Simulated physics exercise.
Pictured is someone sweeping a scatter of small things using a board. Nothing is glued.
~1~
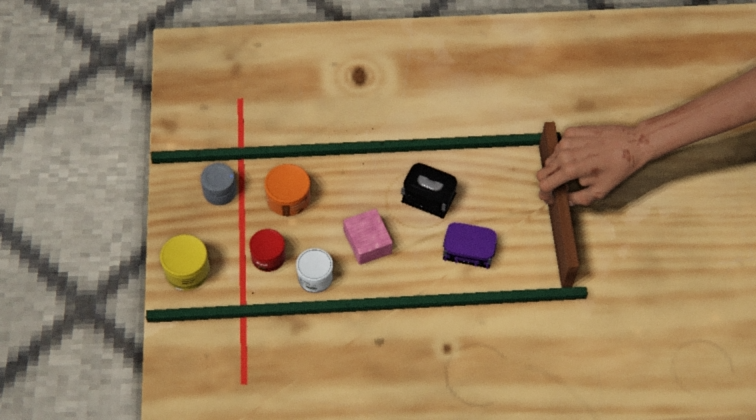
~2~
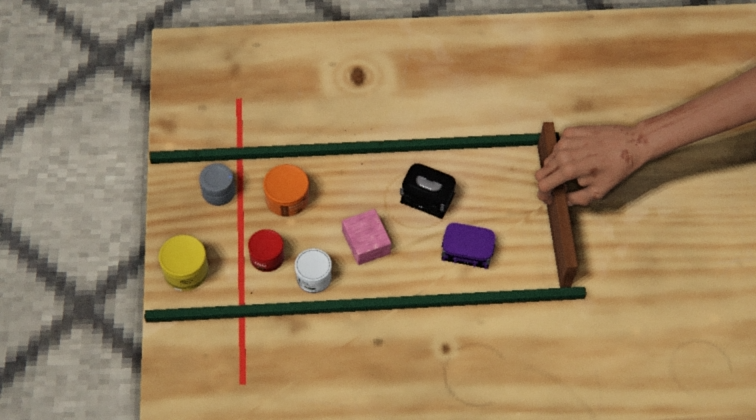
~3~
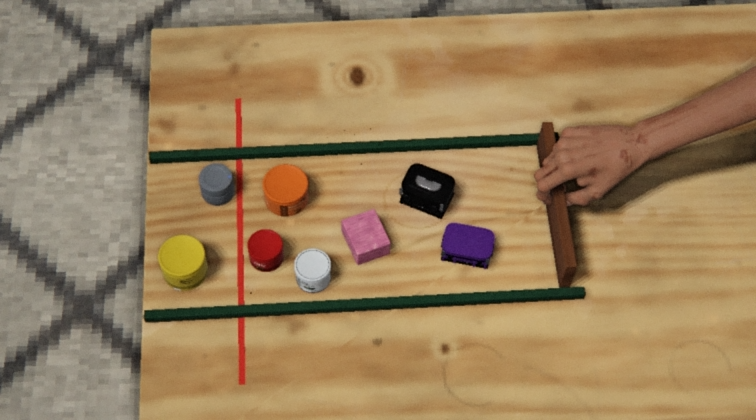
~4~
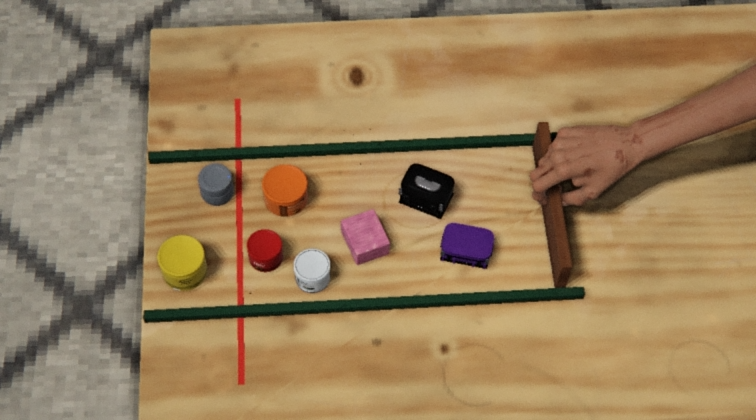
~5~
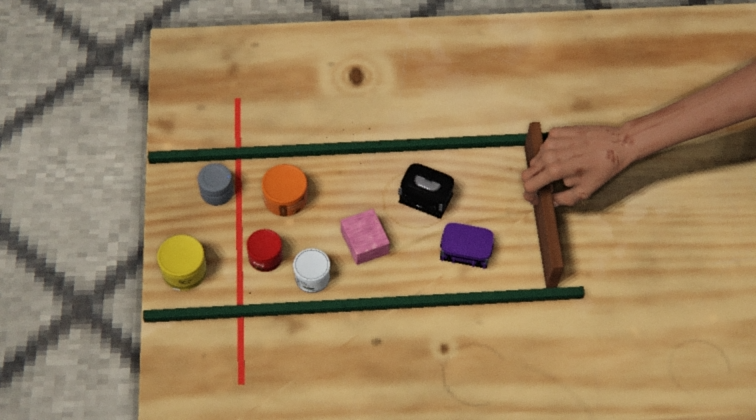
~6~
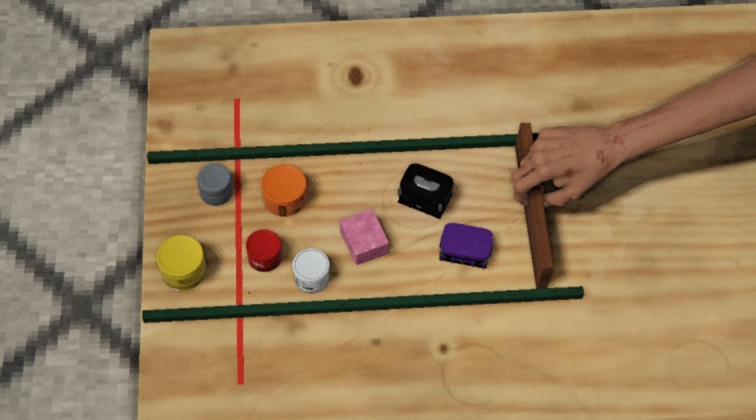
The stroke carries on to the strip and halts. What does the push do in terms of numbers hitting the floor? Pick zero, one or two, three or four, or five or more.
It sends one or two to the floor.
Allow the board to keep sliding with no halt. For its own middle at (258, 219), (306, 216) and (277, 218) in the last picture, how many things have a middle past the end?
The counts would come out as 1, 0 and 0.
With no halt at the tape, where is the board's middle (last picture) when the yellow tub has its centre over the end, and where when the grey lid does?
First it's close to (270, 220), next close to (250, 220).
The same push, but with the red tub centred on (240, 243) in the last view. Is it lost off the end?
Starting there, it remains in the end.
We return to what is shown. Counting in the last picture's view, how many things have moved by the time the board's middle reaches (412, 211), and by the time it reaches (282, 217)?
The counts are 3 and 8.
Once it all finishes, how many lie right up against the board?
That makes 2.
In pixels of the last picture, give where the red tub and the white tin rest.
Final centres, in order: Near (165, 271), near (193, 290).
A little later, none off yet; yellow tub at rest near (182, 264); grey lid at rest near (215, 184); red tub at rest near (264, 251).
Next, none off yet; yellow tub at rest near (182, 264); grey lid at rest near (215, 184); red tub at rest near (261, 252).
Later still, none off yet; yellow tub shifted a little near (159, 265); grey lid shifted about its own width near (182, 182); red tub shifted well along near (200, 266).
When it is over, the number that fall off is one or two; down, grey lid and yellow tub.
